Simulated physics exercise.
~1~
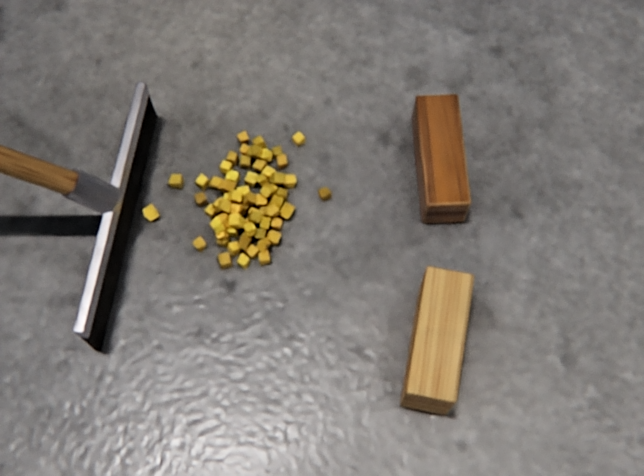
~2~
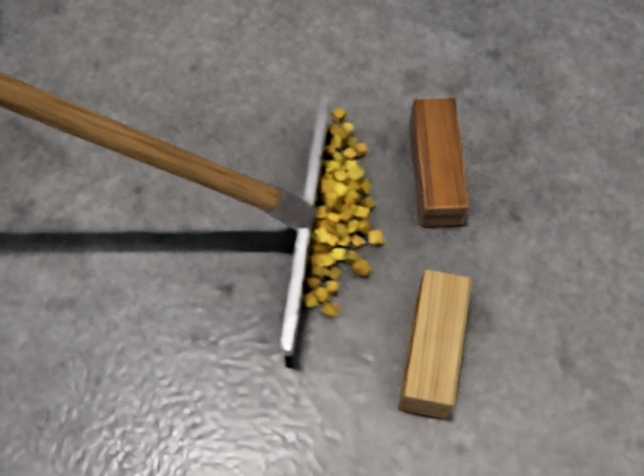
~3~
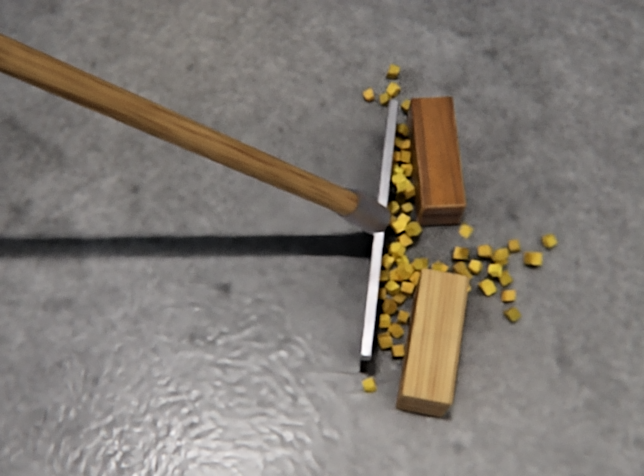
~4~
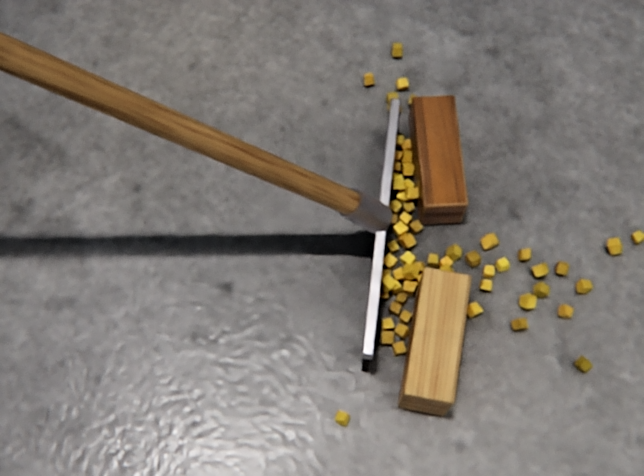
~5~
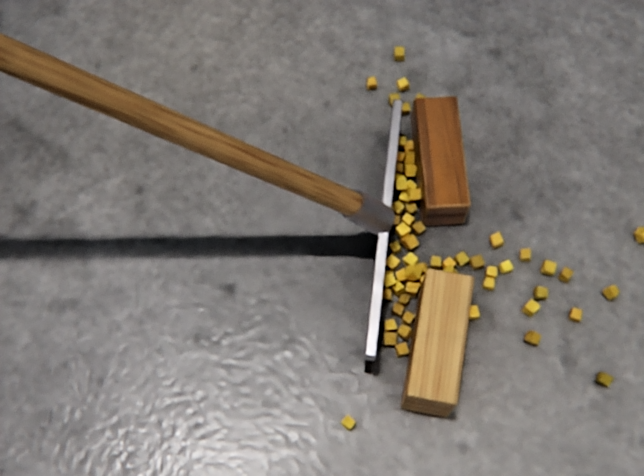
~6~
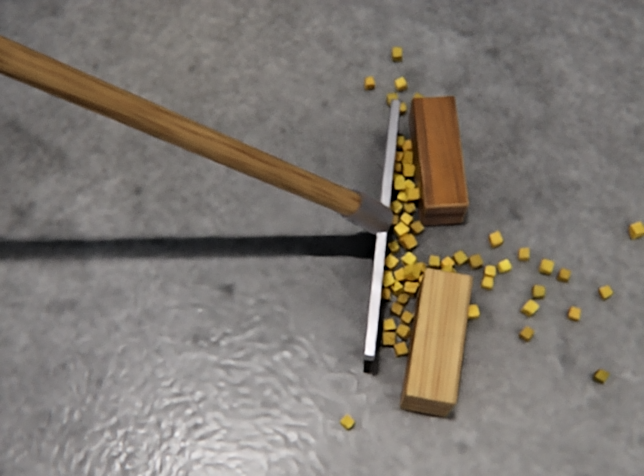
On a grey, slightly shiny floor, a loose pile of small yellow cubes lies between a wooden-handled squeegee on the left and two wooden blocks, one reddish-brown and one pale, on the right. The squeegee moves right, gathering the cubes into a band along its blade. It drives them against the blocks, and some spill through the gap while a few slip past the blade's ends. The blade then stops just short of the blocks as loose cubes scatter farther right. Finally everything rests, with many cubes held before the blocks and a large share in or beyond the gap.
